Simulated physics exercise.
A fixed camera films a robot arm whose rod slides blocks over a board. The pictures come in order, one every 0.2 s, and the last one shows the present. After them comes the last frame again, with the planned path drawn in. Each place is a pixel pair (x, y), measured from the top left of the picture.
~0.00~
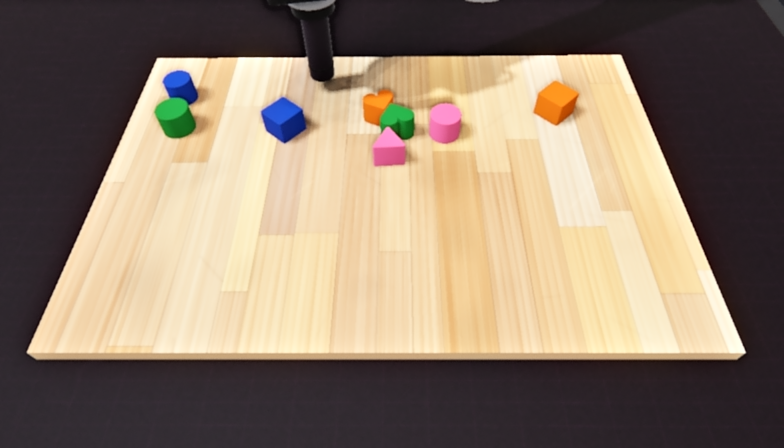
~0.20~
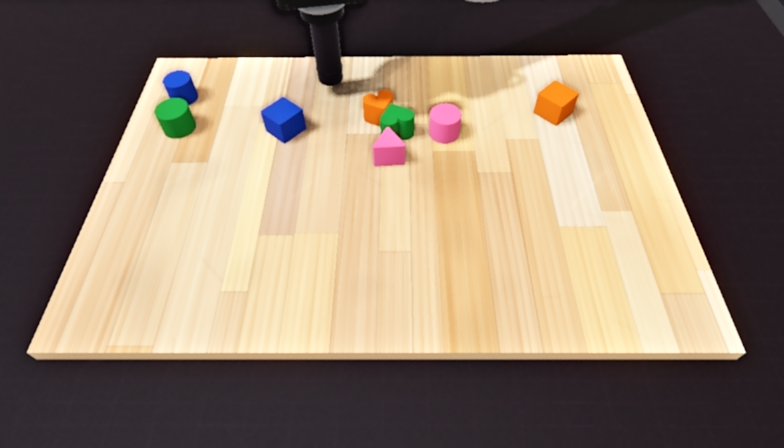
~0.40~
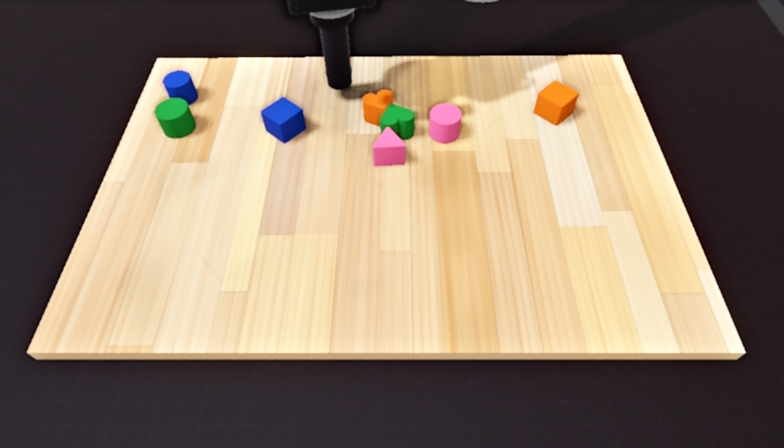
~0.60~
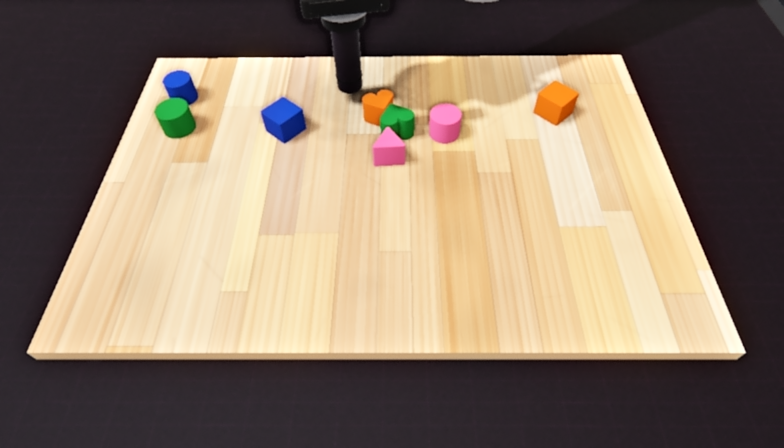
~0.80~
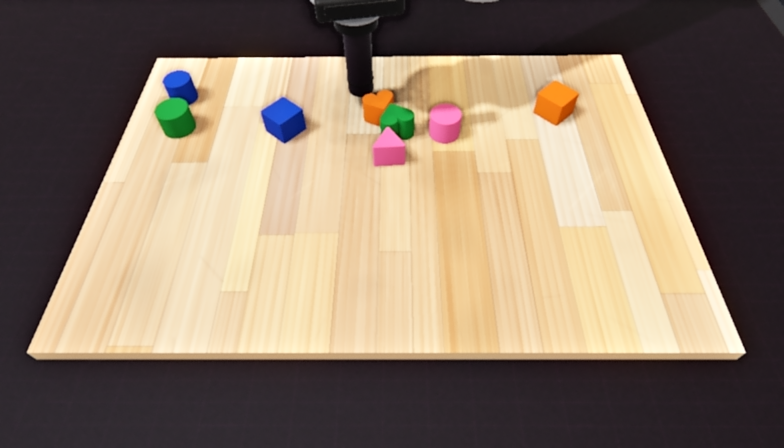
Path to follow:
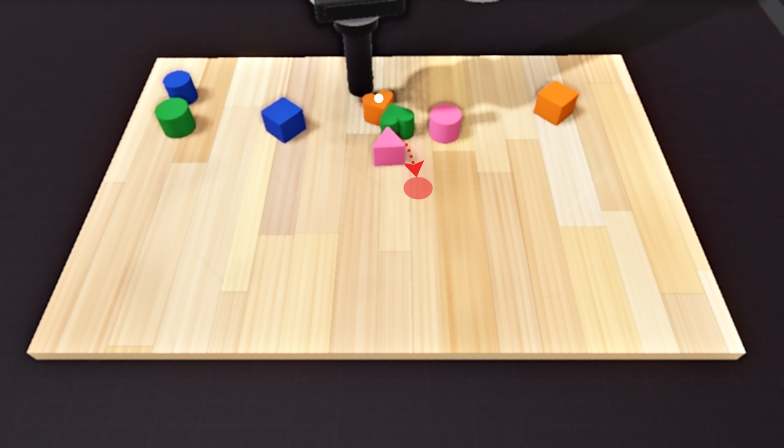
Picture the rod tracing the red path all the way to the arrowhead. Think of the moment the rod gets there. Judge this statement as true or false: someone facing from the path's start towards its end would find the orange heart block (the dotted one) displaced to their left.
The claim does not hold.
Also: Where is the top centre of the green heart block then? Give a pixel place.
For the centre of its top, I'd go with (450, 157).
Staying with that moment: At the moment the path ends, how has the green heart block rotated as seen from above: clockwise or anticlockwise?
Seen from above, its turn is counter-clockwise.
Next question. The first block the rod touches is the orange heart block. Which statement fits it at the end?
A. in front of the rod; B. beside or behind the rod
Answer: A.
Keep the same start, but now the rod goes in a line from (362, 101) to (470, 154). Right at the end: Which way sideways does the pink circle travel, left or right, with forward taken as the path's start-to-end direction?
With start-to-end as forward, it shifts left.
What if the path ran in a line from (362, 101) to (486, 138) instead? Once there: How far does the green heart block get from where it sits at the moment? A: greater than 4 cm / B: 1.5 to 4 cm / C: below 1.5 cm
That would be B.
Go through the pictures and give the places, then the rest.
Rod's lower end (323, 75); orange heart block (379, 98); pink triangular block (389, 139); green heart block (396, 114); pink circle (446, 114), in the first frame.
Rod (331, 79); blocks still, in the second frame.
Rod (340, 83); blocks still, in the third frame.
Rod (350, 87); blocks still, in the fourth frame.
Rod (361, 90); orange heart block (379, 98); pink triangular block (389, 139); green heart block (396, 114); pink circle (446, 114), in the fifth frame.
Drawn move, from (362, 101) by way of (390, 123) and (410, 153) to (418, 188); the dot is on the orange heart block.
The first path, step by step. One third of the way, rod (390, 113); orange heart block (395, 120); green heart block (417, 129).
Two thirds of the way, rod (410, 142); orange heart block (415, 151); pink triangular block (384, 148); green heart block (445, 153).
At the end, rod (419, 177); orange heart block (424, 189), turned 15° clockwise; pink triangular block (384, 148); green heart block (450, 157), turned 30° anticlockwise; pink circle still.
